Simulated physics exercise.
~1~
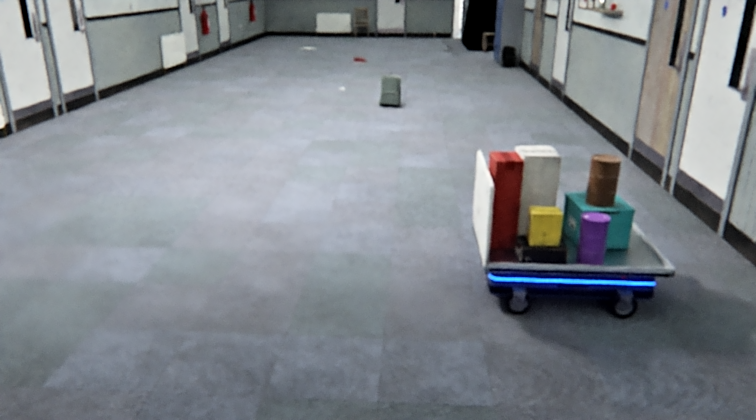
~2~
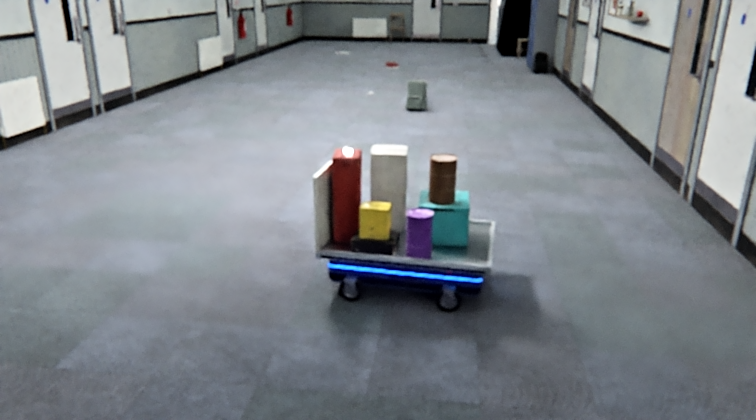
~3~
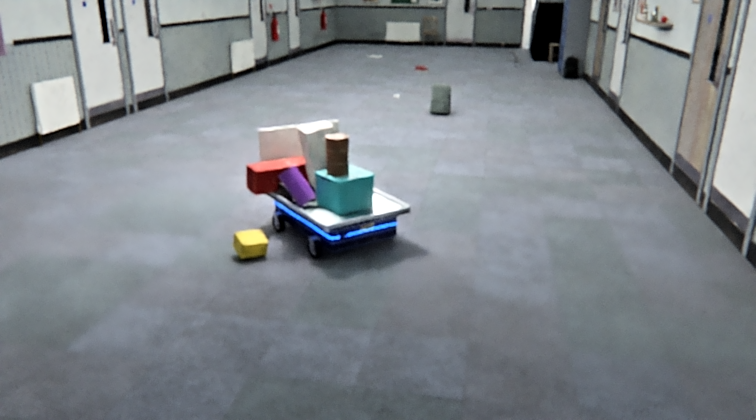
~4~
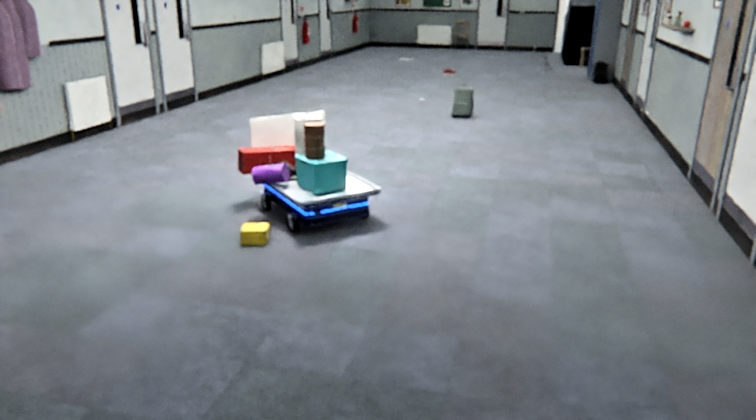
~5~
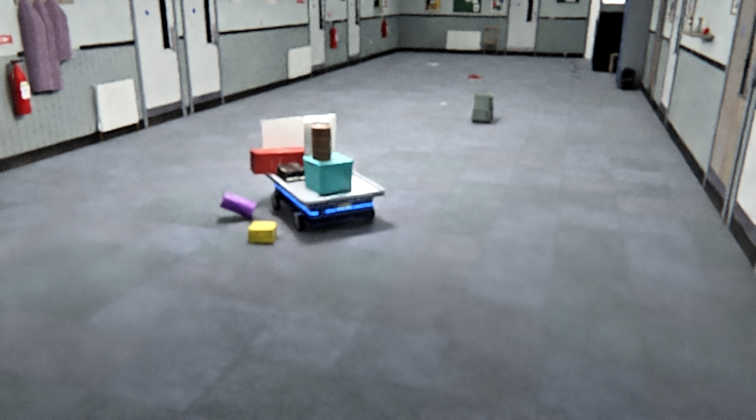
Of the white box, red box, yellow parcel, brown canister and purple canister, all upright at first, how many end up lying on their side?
Three of them end up on their side. The yellow parcel and the purple canister lie on the floor, and the red box lies toppled on the cart.
